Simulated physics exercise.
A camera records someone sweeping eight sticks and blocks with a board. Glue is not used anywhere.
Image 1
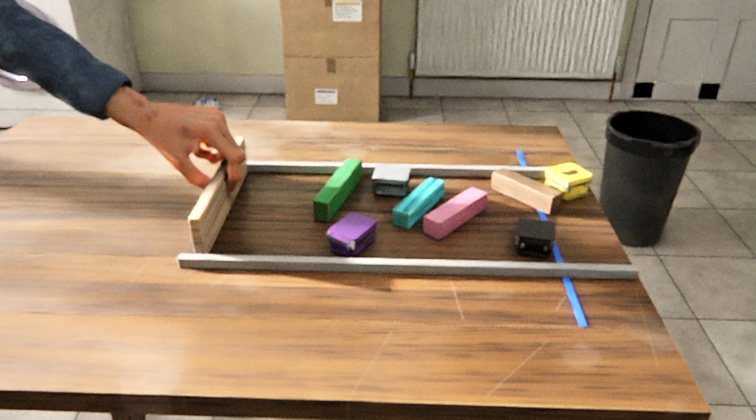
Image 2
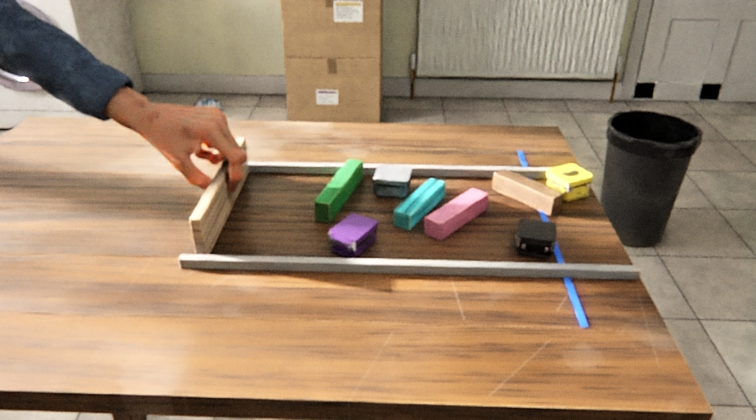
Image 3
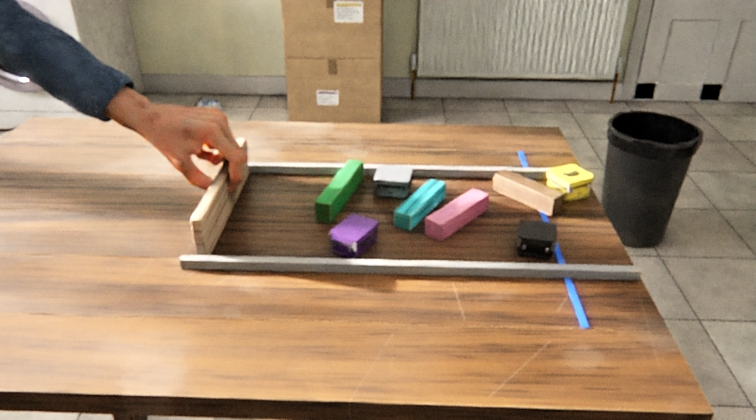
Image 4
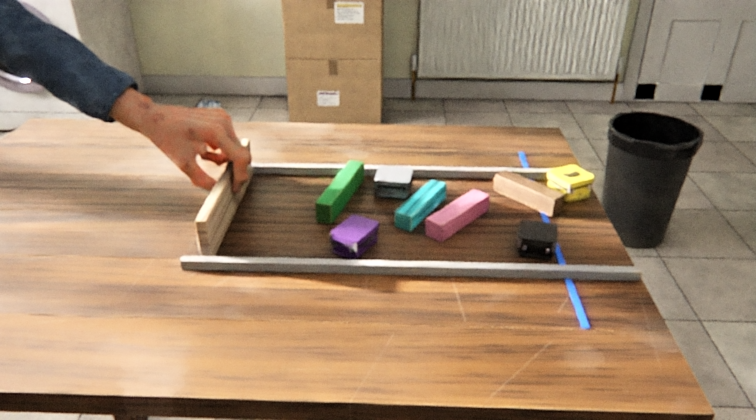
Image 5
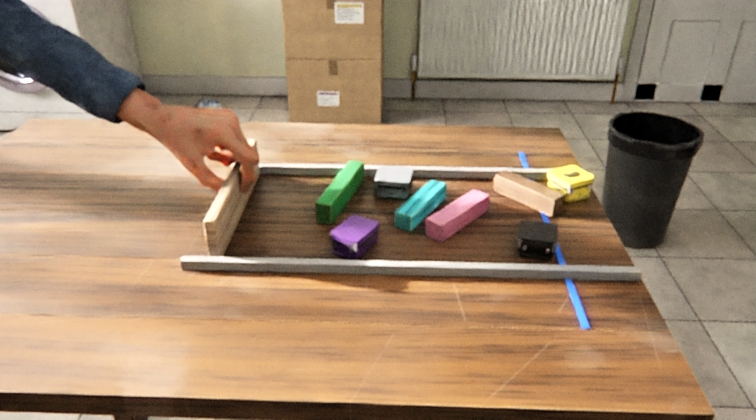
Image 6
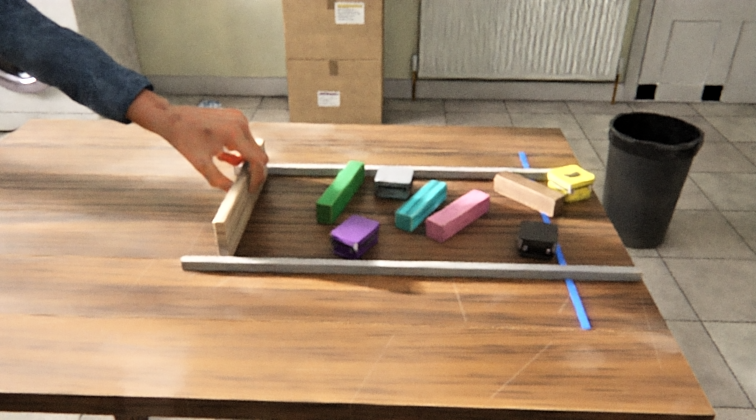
A hand slides a wooden board slightly right toward colourful blocks lying still on a table.
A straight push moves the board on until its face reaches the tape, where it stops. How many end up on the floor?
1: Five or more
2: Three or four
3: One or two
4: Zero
Answer: 3.
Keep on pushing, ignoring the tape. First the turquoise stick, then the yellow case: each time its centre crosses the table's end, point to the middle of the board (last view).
I'd say about (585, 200) for the first one and about (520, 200) for the second.
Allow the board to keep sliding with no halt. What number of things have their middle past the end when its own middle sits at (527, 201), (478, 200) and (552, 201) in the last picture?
1, 0 and 2.
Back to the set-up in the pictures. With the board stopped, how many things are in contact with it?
Counting them up gives 2.
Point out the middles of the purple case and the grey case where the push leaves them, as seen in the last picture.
Roughly at (575, 244) and at (569, 184), in that order.
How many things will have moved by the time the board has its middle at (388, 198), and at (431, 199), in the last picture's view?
Tally: 4; 5.
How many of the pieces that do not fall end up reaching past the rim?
Number: 2.
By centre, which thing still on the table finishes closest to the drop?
Brown bar.
Soon after, none off yet; yellow case at rest near (570, 185); brown bar at rest near (528, 192); black case at rest near (537, 241).
Then, none off yet; yellow case at rest near (570, 185); brown bar moving near (533, 192); black case at rest near (537, 241).
At rest, the number that fall off is one or two; fallen, yellow case.
